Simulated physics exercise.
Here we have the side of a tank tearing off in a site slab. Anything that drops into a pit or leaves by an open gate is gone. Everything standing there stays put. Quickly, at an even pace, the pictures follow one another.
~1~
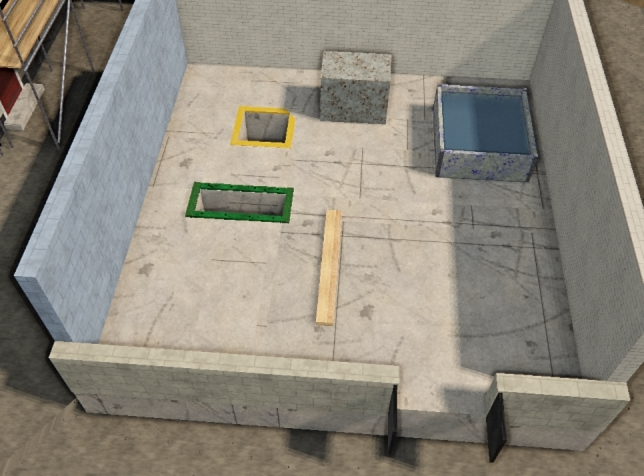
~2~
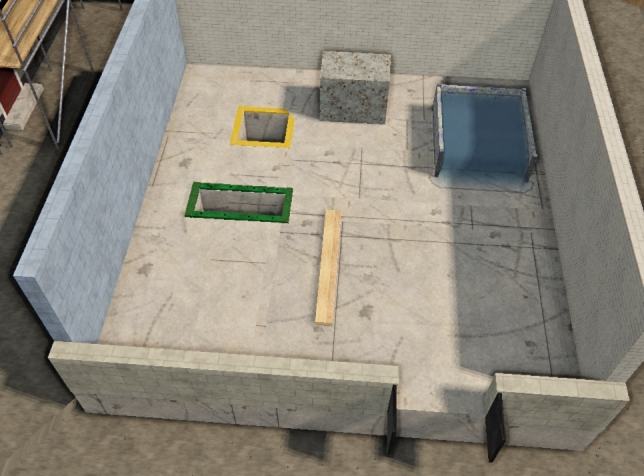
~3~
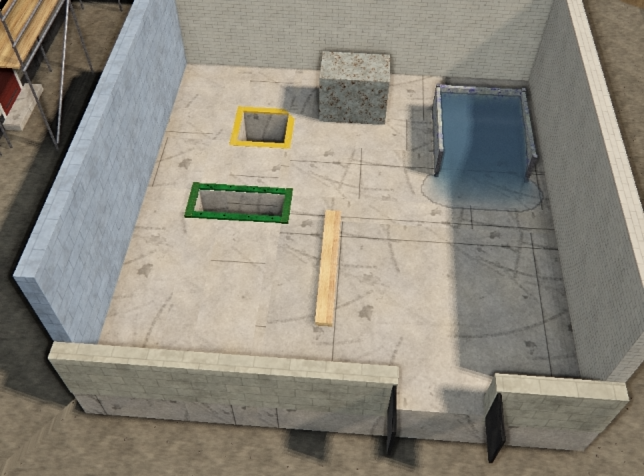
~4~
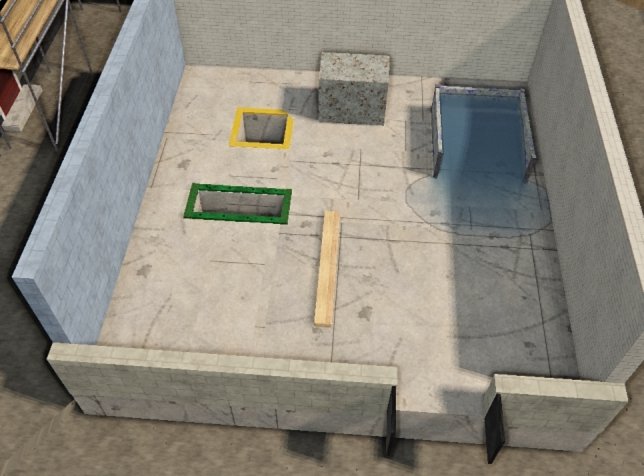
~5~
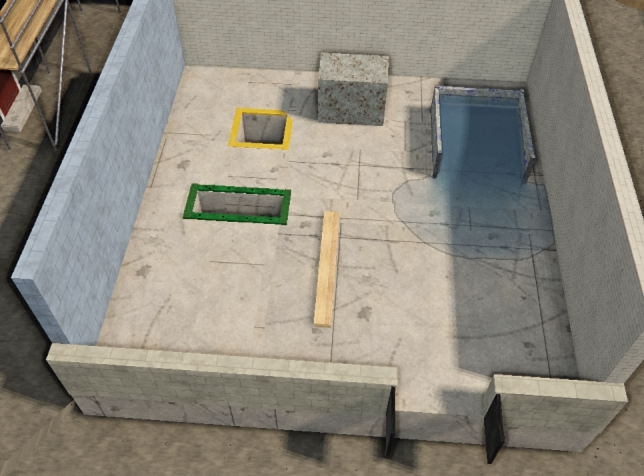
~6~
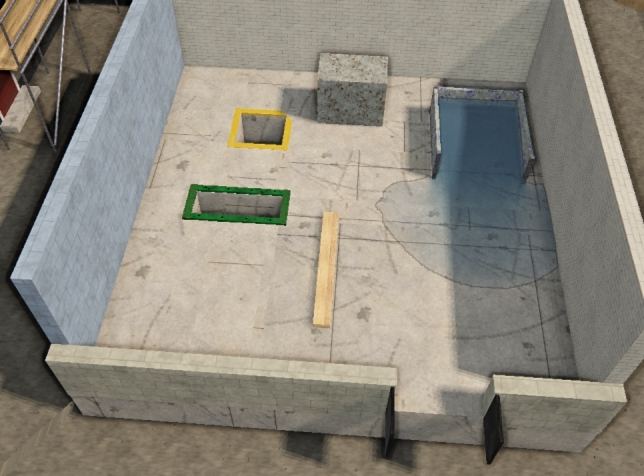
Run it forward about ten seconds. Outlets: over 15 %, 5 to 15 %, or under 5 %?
Outcome: The gate passes fifteen per cent; the yellow pit fails to reach five per cent; the green pit fails to reach five per cent.
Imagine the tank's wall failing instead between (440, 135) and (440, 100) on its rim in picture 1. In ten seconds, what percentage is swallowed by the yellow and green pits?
In percent: Yellow 30, green 4.
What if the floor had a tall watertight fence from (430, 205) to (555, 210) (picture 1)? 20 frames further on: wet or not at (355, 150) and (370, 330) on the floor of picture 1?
Result, in the order given: Swamped / swamped.
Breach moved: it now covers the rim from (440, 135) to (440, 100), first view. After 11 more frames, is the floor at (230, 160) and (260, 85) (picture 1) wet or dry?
Point one waterlogged, point two not reached.
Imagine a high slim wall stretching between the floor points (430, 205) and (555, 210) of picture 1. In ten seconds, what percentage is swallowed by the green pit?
Share for the green pit - 4 percent.
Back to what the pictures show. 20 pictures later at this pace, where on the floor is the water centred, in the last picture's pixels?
The water centres close to (463, 282).
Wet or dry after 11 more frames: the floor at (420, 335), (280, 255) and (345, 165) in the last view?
Taking them in the order given: Swamped, then spared, then spared.
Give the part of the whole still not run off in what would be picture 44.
Roughly 80 per cent.
A moment on, water covers 25 % of the floor; the gate 0 %, the yellow pit 0 %, the green pit 0 %.
Next, water covers 30 % of the floor; the gate 3 %, the yellow pit 0 %, the green pit 0 %.
Then, water covers 35 % of the floor; the gate 12 %, the yellow pit 0 %, the green pit 0 %.
Later, water covers 45 % of the floor; the gate 21 %, the yellow pit 0 %, the green pit 0 %.
In the end, water covers 60 % of the floor; the gate 27 %, the yellow pit 0 %, the green pit 0 %.
